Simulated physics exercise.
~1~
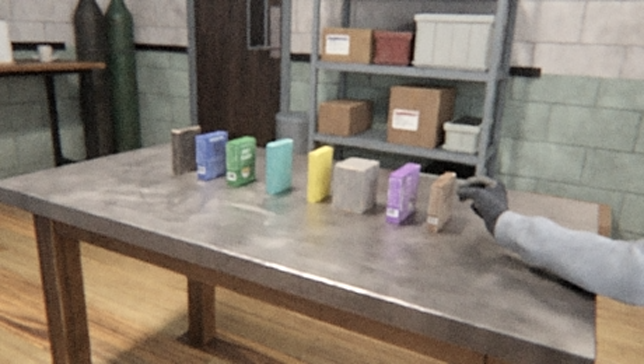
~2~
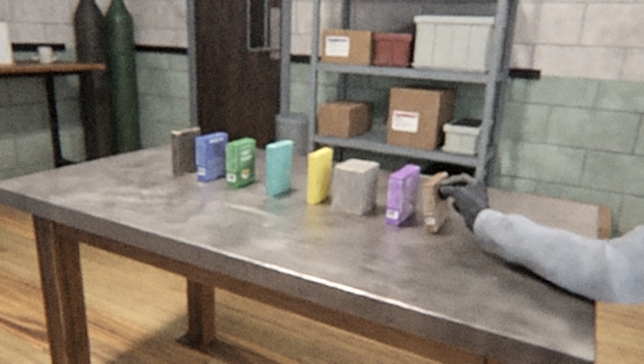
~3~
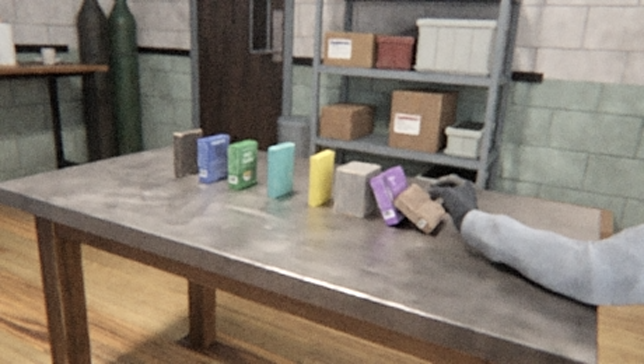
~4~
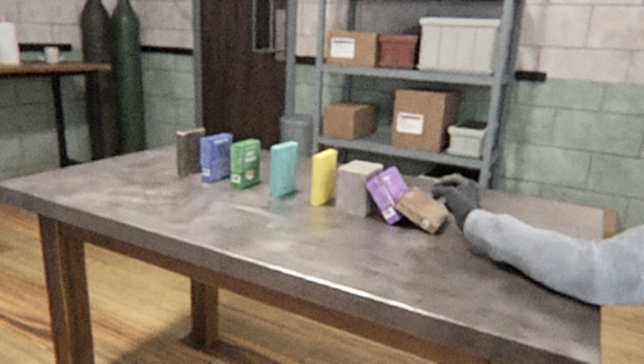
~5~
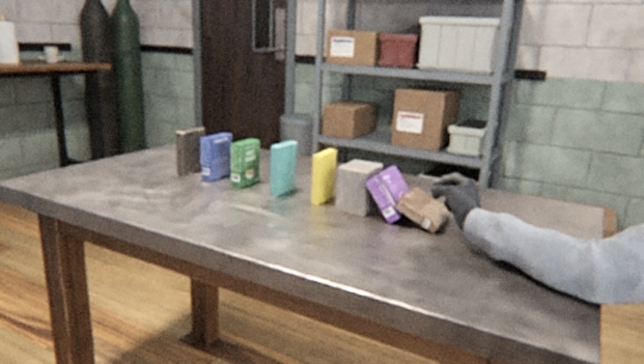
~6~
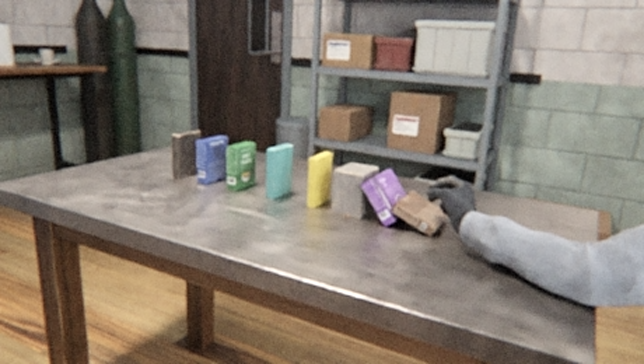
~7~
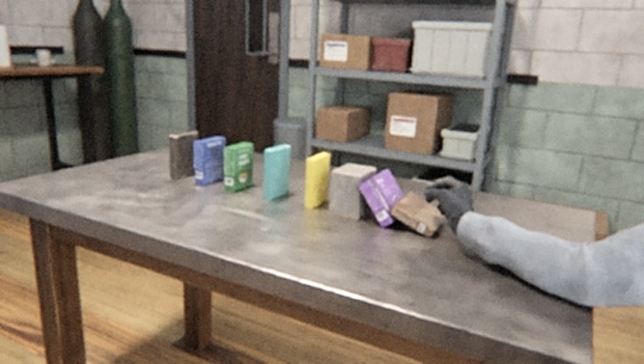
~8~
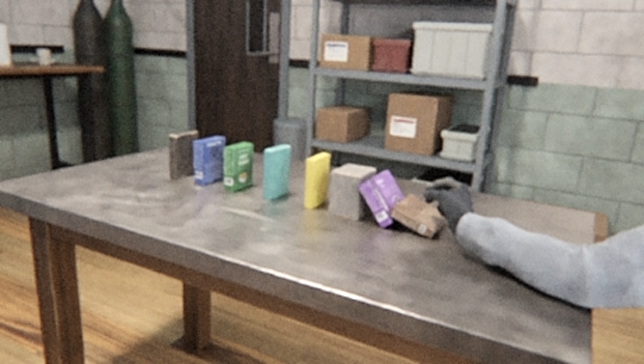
A gloved hand tipped the brown packet at the right end of a row on a table, and it toppled left into the purple one, which leaned against the pale grey block and stayed there while the rest of the row remained standing.
